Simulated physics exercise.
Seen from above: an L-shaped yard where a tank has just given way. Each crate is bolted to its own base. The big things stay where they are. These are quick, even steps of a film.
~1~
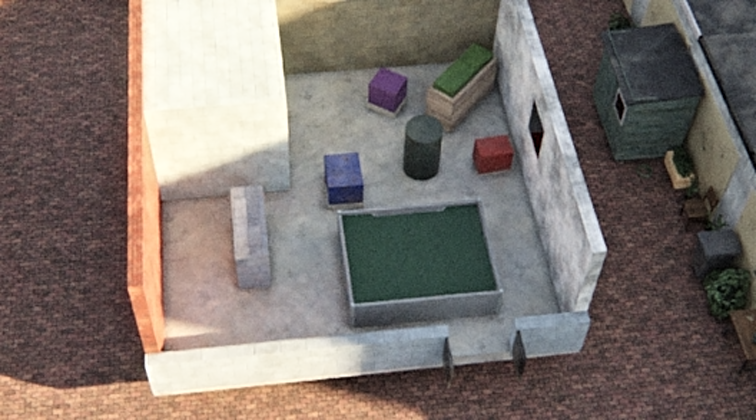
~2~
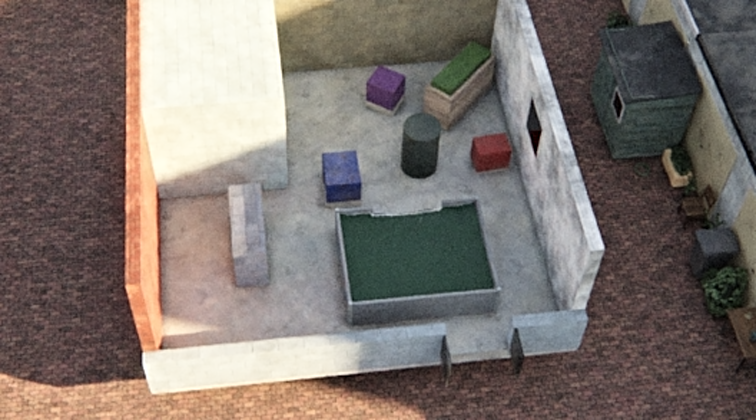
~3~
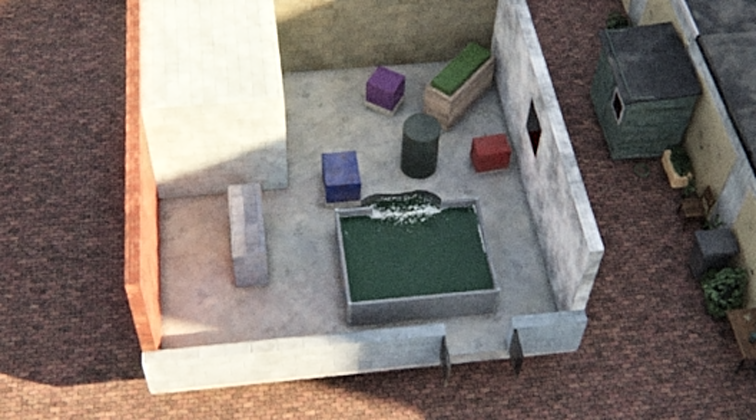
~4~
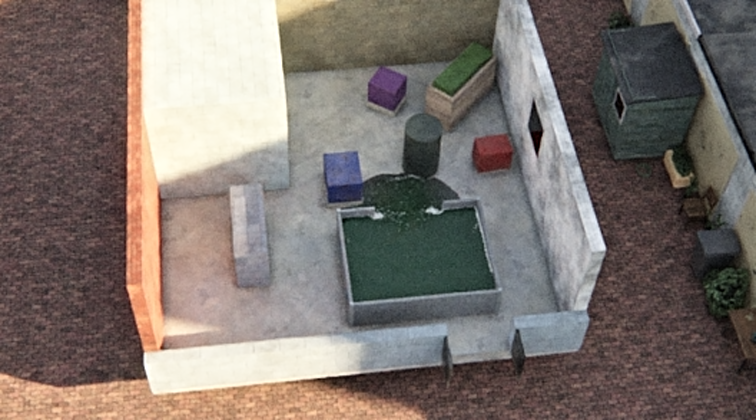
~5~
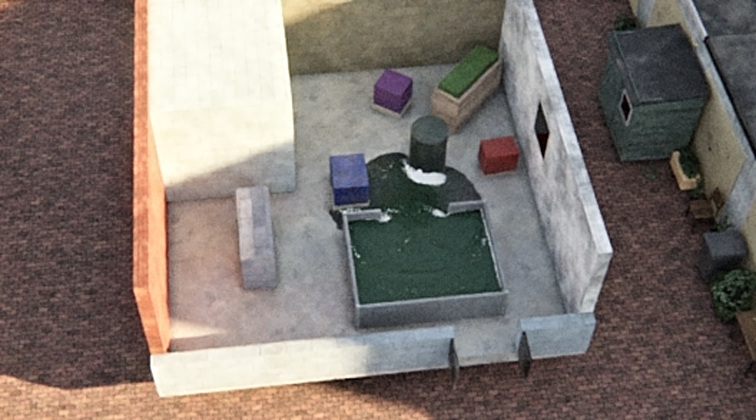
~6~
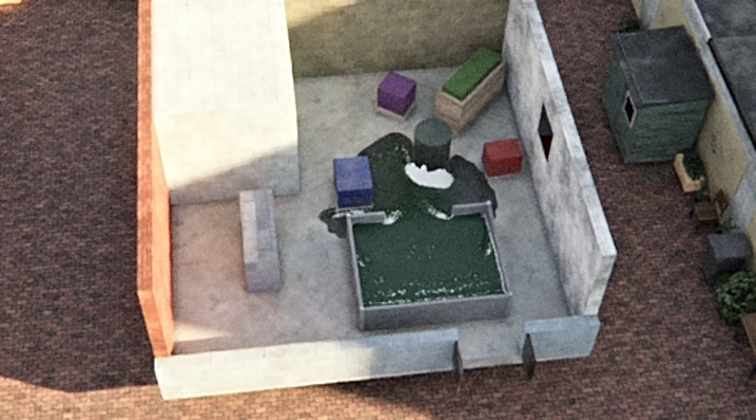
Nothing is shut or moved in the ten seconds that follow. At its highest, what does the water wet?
The blue crate is soaked; the purple crate is soaked; the red crate is soaked.
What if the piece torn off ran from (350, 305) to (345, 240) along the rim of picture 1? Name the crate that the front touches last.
That is the crate marked red.
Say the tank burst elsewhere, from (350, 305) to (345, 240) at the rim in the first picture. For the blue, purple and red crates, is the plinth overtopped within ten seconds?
Then: The blue one is wetted, the purple one escapes it, the red one is soaked.
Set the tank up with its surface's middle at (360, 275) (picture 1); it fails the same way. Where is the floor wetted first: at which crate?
First comes the blue one.
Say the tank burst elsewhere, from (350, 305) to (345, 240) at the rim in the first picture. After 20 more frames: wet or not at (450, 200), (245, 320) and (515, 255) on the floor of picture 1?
In that order: Dry, wet, dry.
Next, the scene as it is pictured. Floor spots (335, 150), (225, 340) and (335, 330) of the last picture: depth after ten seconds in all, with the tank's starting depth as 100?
Roughly 20, 4 and 12 per cent, in turn.
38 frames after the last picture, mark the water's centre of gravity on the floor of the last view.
Around (413, 187).
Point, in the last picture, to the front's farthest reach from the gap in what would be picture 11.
I would point to (344, 79).
A moment on, water covers 25 % of the floor; the blue crate water round its plinth, the purple crate water round its plinth, the red crate water round its plinth.
Next, water covers 45 % of the floor; the blue crate water round its plinth, the purple crate water round its plinth, the red crate water round its plinth.
Then, water covers 55 % of the floor; the blue crate water round its plinth, the purple crate water round its plinth, the red crate water round its plinth.
Later, water covers 70 % of the floor; the blue crate water round its plinth, the purple crate water round its plinth, the red crate water round its plinth.
In the end, water covers 90 % of the floor; the blue crate was topped, the purple crate was topped, the red crate was topped.
